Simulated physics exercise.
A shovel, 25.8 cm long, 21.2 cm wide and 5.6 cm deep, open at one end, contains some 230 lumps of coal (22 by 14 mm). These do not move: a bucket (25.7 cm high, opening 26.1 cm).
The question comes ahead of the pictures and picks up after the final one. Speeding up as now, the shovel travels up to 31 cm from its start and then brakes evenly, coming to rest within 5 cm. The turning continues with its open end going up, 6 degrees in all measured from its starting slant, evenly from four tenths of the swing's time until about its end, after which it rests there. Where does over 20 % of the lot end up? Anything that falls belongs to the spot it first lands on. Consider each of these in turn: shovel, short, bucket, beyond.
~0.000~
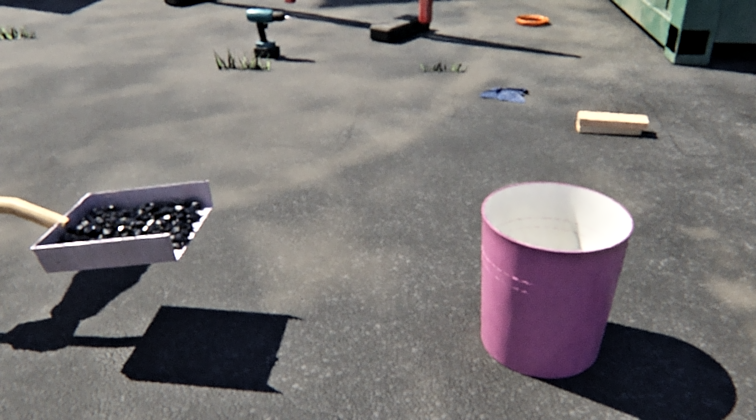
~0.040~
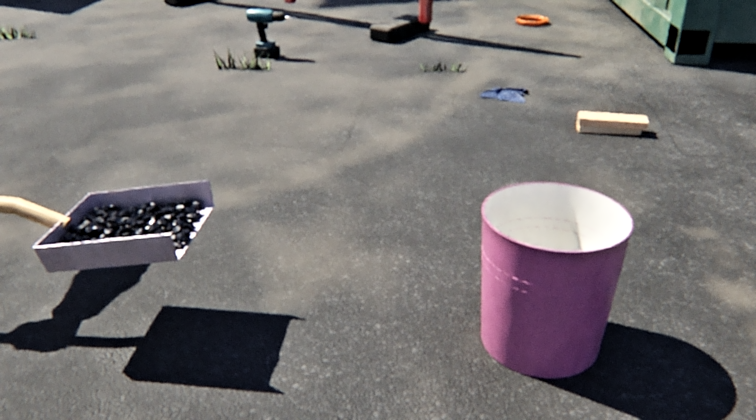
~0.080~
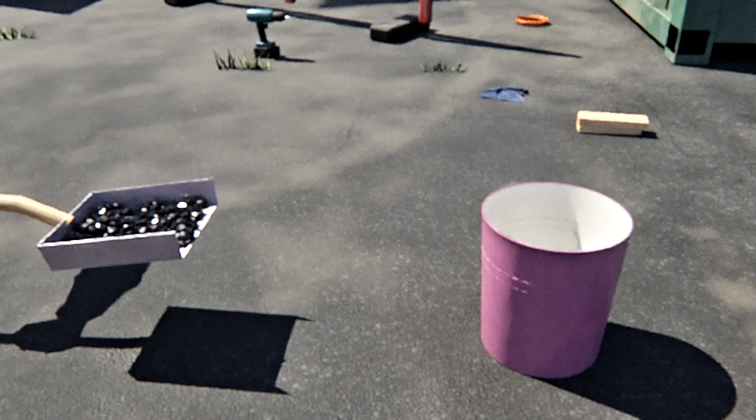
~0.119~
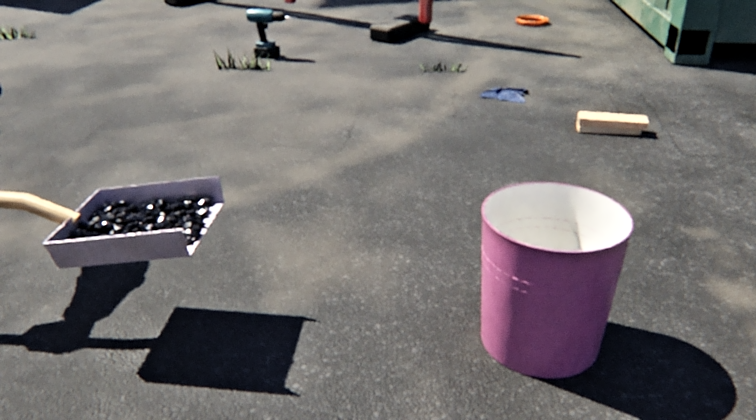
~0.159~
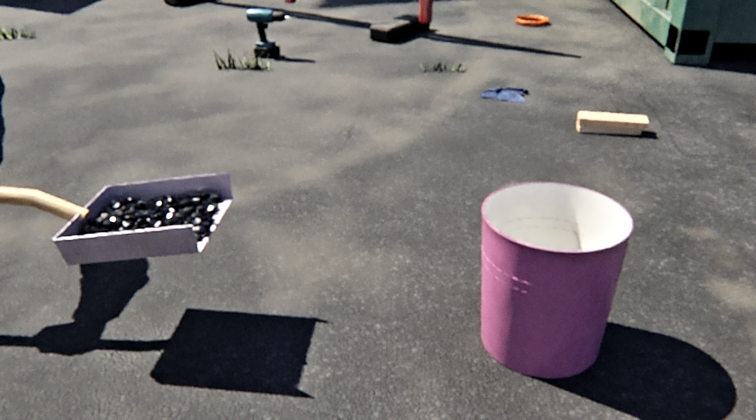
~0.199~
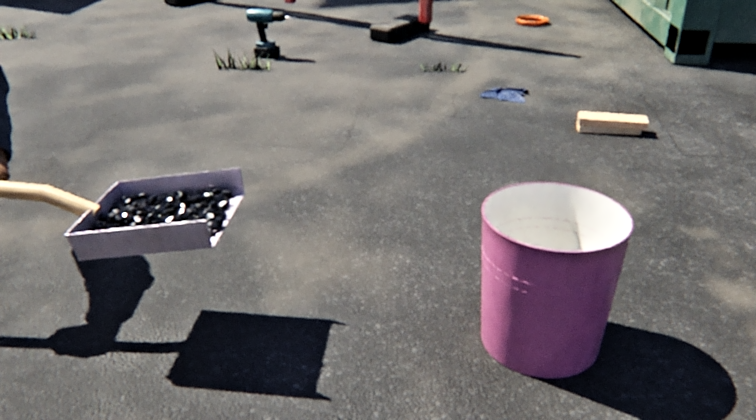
Shovel: Over, on the ground short of the target's middle: Over, bucket: Under, ground beyond: Under.
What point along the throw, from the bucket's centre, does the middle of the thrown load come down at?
About 15 centimetres before it, short of the middle.
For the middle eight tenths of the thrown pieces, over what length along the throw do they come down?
Spread: Approx. 15 cm.
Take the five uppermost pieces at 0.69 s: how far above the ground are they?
Around 40 cm above the ground.
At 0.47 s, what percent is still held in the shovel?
Around 95 percent.
Then, at 0.35 s, tilt 11 degrees; shovel 100 %; middle of all pieces near (229, 194).
After 0.47 s, tilt 14 degrees; shovel 95 %, in the air 5 %; middle of all pieces near (309, 171).
After 0.58 s, tilt 14 degrees; shovel 60 %, in the air 40 %; middle of all pieces near (357, 170).
After 0.69 s, tilt 14 degrees; shovel 55 %, in the air 45 %; middle of all pieces near (379, 194).
By 1.7 s all is still; shovel 55 %, short 45 %, bucket 0 %, beyond 0 %.
